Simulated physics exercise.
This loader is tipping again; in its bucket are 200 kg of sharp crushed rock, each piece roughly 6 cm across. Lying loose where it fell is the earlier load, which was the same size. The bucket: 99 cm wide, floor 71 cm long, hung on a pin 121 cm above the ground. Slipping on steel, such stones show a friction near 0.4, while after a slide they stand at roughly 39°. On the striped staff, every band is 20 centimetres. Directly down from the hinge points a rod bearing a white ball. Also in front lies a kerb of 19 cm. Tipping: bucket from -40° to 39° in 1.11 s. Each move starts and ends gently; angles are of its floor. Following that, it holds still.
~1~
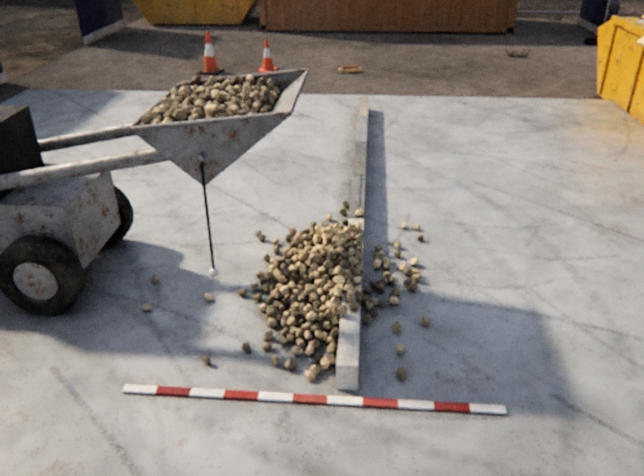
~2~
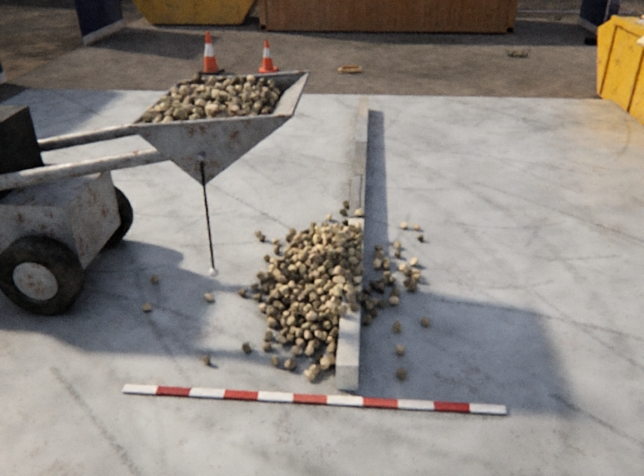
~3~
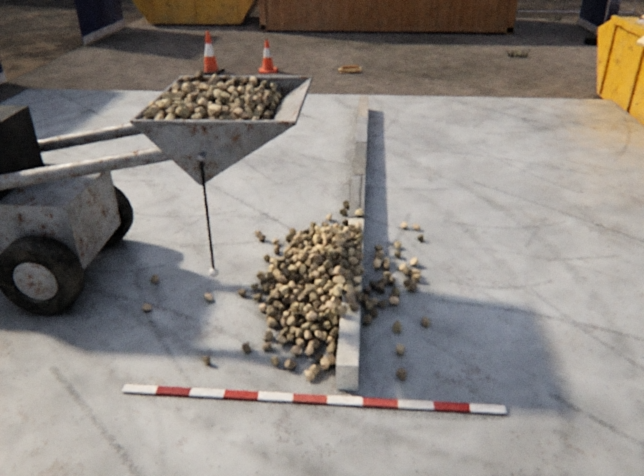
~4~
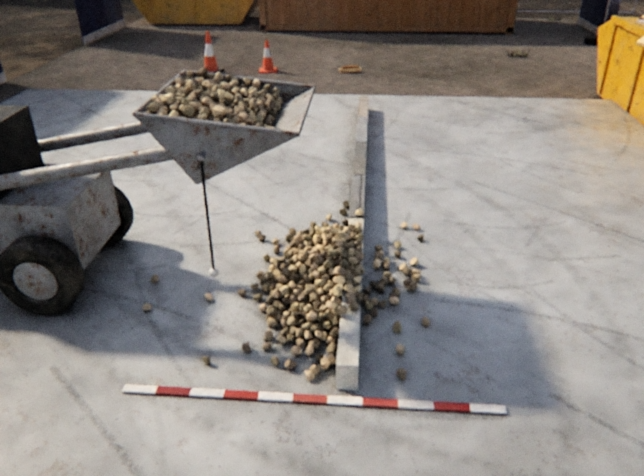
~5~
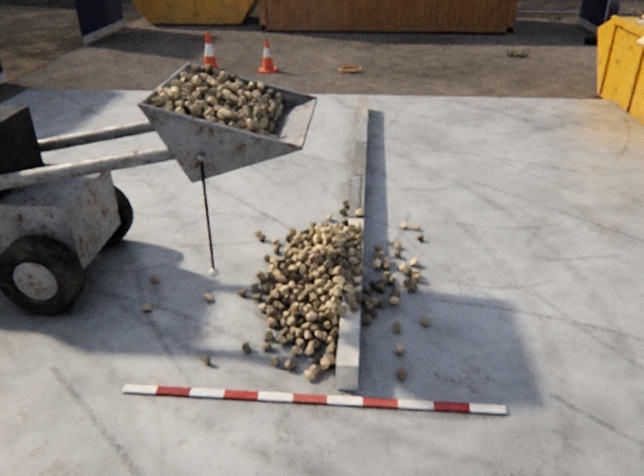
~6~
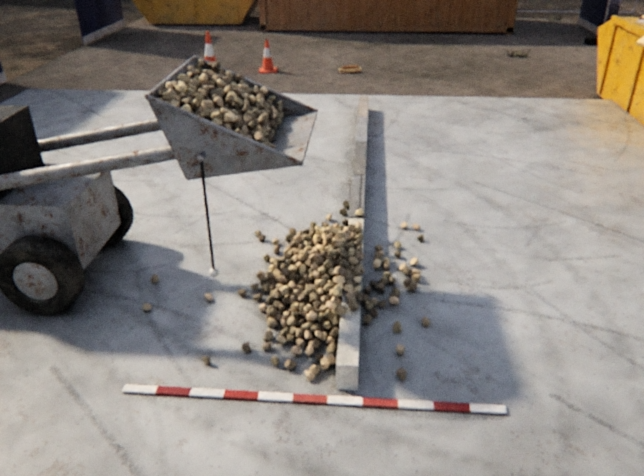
In the video, a wheeled loader's grey bucket of stones gradually tilts forward, its front lip lowering toward the right and its rear edge rising, while a loose stone pile lies still against a kerb behind a red-and-white staff.
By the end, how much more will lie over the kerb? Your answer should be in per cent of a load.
About 20 per cent.
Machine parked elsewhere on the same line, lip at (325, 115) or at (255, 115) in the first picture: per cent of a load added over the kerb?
First place: Roughly 70 %; second place: Roughly 0 %.
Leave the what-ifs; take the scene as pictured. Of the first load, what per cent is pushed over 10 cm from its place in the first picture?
I'd say roughly 5 per cent of them.
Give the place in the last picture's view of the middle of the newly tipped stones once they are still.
(322, 267).
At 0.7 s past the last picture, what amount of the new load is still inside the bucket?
Held: Around 65 % of the load.
Then, 0.4 s after the last picture the floor is at 26°; in per cent of one load, 100 in the bucket, 93 on this side of the kerb, 7 over the kerb; the foremost stones are at (416, 261).
Then, 0.7 s after the last picture the floor is at 39°; in per cent of one load, 63 in the bucket, 130 on this side of the kerb, 7 over the kerb; the foremost stones are at (416, 261).
Then, 1.1 s after the last picture the floor is at 39°; in per cent of one load, 12 in the bucket, 177 on this side of the kerb, 12 over the kerb; the foremost stones are at (416, 261).
Then, 3.5 s after the last picture the floor is at 39°; in per cent of one load, 0 in the bucket, 173 on this side of the kerb, 27 over the kerb; the foremost stones are at (475, 285). Net gain over the kerb, 20.
